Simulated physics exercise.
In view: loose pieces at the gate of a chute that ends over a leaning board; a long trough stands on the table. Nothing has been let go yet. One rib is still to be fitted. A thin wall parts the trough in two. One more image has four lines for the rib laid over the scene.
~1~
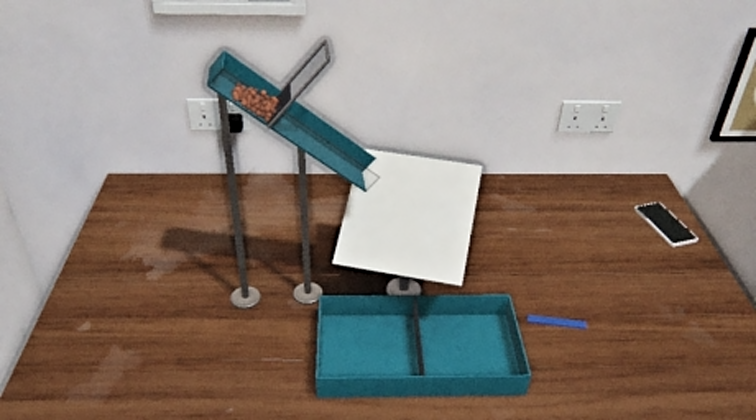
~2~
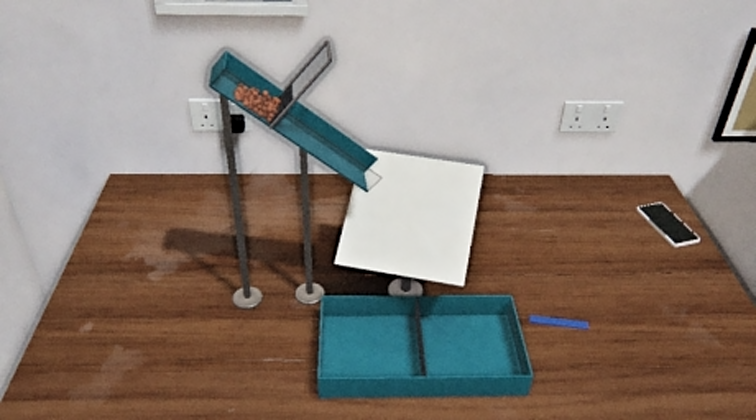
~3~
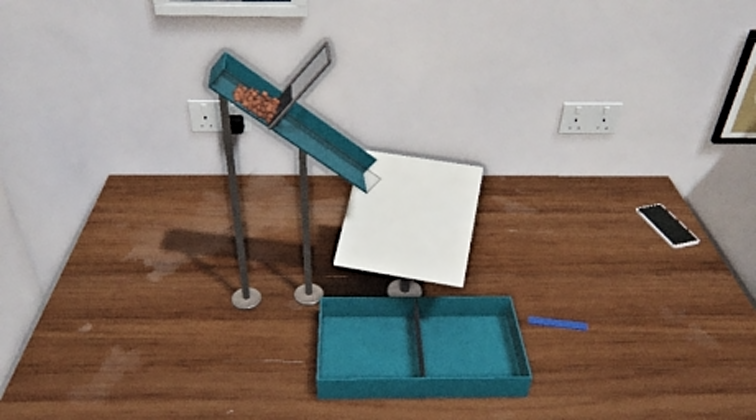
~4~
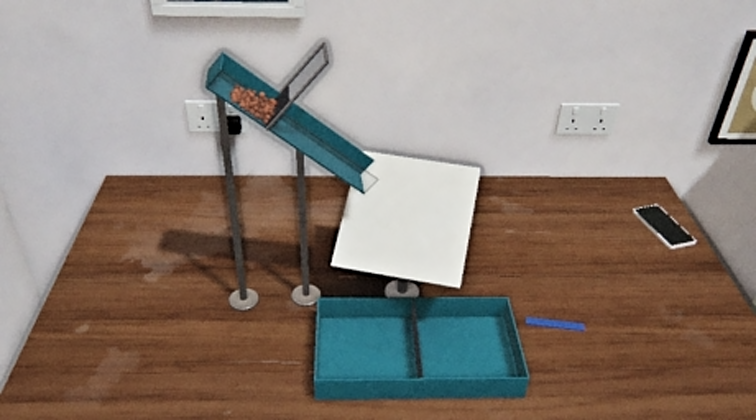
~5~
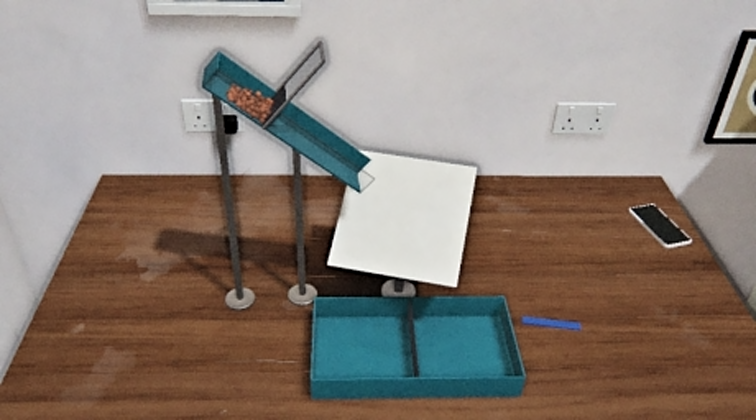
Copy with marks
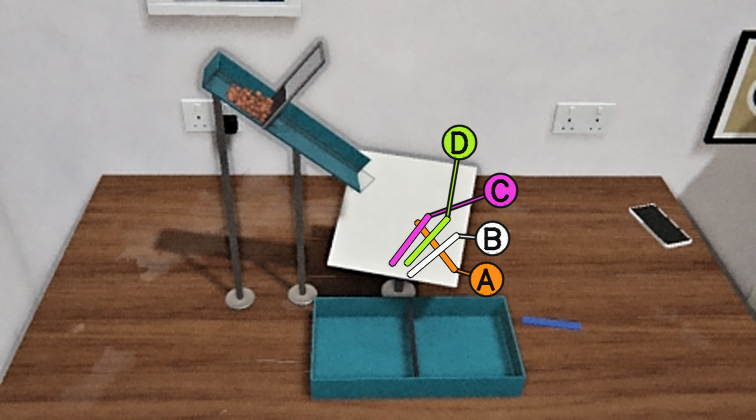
Small orange-brown pieces sat still behind the shut gate of a sloping teal chute, above a tilted white board and a divided teal trough, while only the view shifted very slightly.
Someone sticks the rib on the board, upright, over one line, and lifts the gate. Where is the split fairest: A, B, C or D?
Best: A.
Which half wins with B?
Left.
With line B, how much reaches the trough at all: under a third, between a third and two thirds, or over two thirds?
Line B gives over two thirds.
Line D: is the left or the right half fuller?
The left half.
On the marked copy, line A from (417, 222) to (454, 269); line B from (456, 235) to (410, 274); line C from (428, 216) to (392, 263); line D from (447, 219) to (407, 262).
Choosing A, of what is caught, close to a third in the left half, close to two thirds in the right.
Choosing B, of what is caught, all but a few in the left half, a small share in the right.
Choosing C, of what is caught, the bulk in the left half, close to a quarter in the right.
Choosing D, of what is caught, all but a few in the left half, a small share in the right.
